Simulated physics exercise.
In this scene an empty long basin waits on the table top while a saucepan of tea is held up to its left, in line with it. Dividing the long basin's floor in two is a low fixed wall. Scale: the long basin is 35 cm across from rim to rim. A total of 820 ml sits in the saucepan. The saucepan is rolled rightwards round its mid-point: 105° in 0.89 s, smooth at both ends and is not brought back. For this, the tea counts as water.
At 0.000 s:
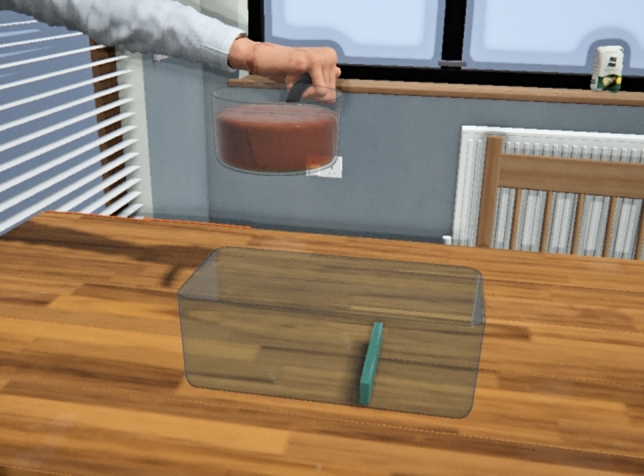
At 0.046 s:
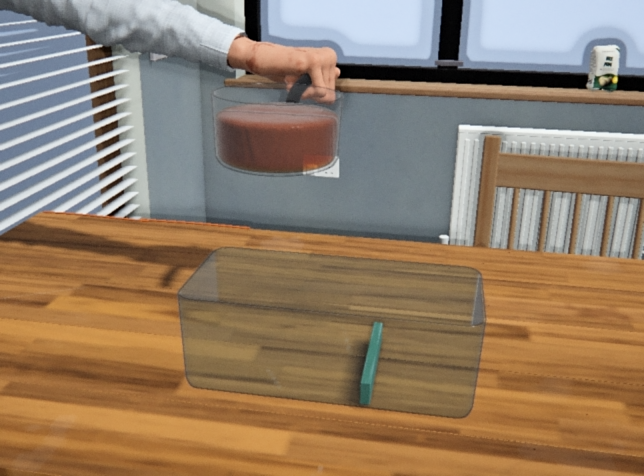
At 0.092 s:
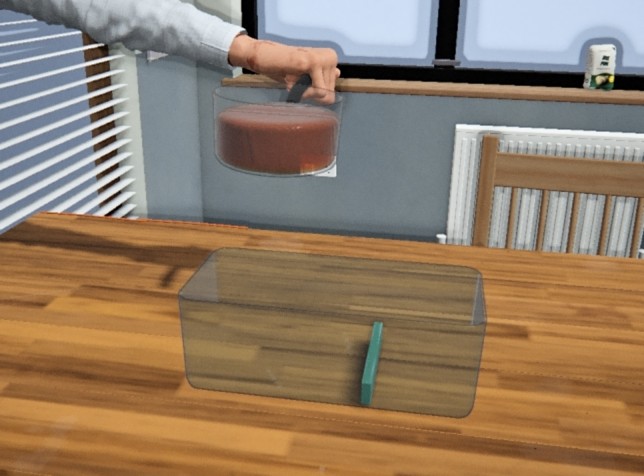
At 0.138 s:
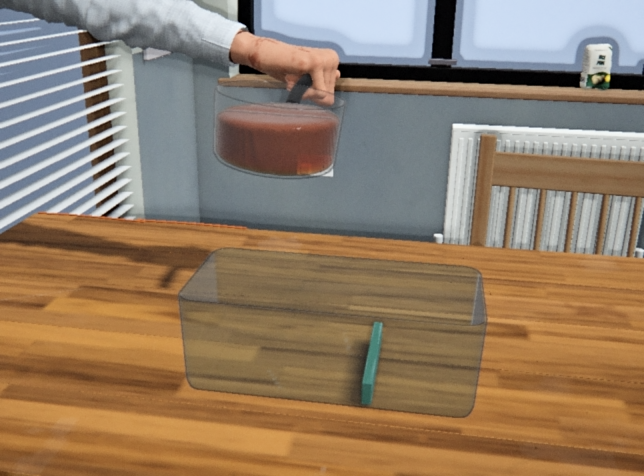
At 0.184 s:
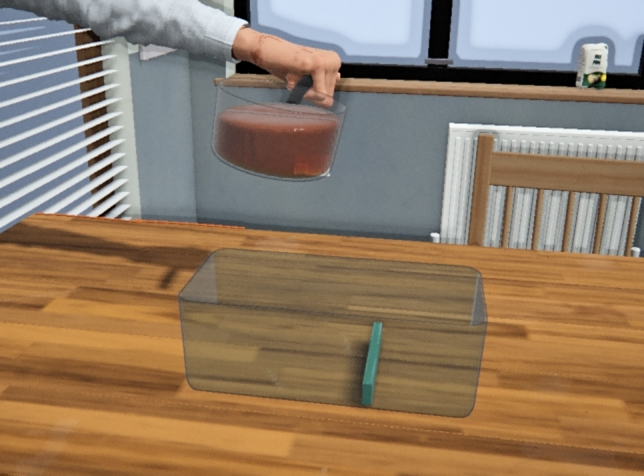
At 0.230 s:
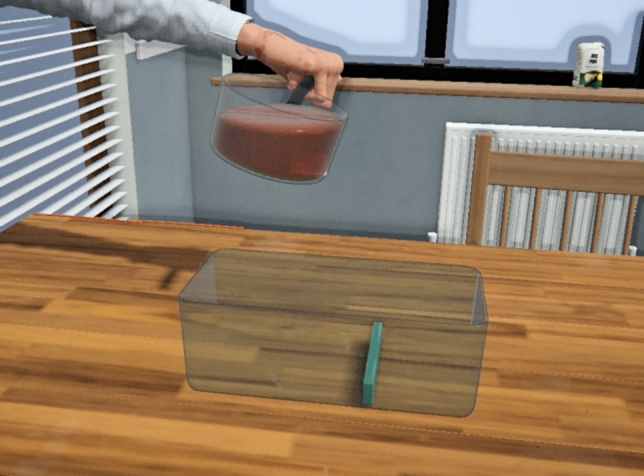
A hand held a clear saucepan of reddish-brown tea above a wooden table, where an empty see-through basin with a small green wall inside sat, and slowly tilted the pan slightly to the right.
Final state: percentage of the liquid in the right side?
Approximately 55 %.
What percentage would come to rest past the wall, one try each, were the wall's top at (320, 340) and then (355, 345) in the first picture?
Around 90 and 80 percent, in that order.
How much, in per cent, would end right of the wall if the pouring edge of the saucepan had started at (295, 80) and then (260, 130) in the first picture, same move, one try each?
I'd expect close to 25 per cent and then close to 20 per cent.
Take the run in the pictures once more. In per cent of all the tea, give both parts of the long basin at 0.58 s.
Around 1 on the left and around 5 on the right.
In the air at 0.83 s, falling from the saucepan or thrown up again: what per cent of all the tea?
Close to 16 %.
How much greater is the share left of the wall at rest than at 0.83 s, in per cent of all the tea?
That is roughly 28 in a hundred of the whole.
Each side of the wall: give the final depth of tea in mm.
On the left it stands about 10 mm, on the right about 26 mm.
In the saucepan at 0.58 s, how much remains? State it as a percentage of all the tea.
Close to 52 percent of the liquid remains at that time.
Then, 0.58 s in, the tilt is 76° and 53 per cent is still to pour, 1 is left of the wall and 5 right of it.
Then, 0.83 s in, the tilt is 104° and 10 per cent is still to pour, 15 is left of the wall and 60 right of it.
Then, 1.10 s in, the tilt is 105° and 1 per cent is still to pour, 36 is left of the wall and 60 right of it.
Then, 1.39 s in, the tilt is 105° and 0 per cent is still to pour, 43 is left of the wall and 55 right of it.
Finally, 43 per cent lies left of the wall, 55 right of it and 2 outside.
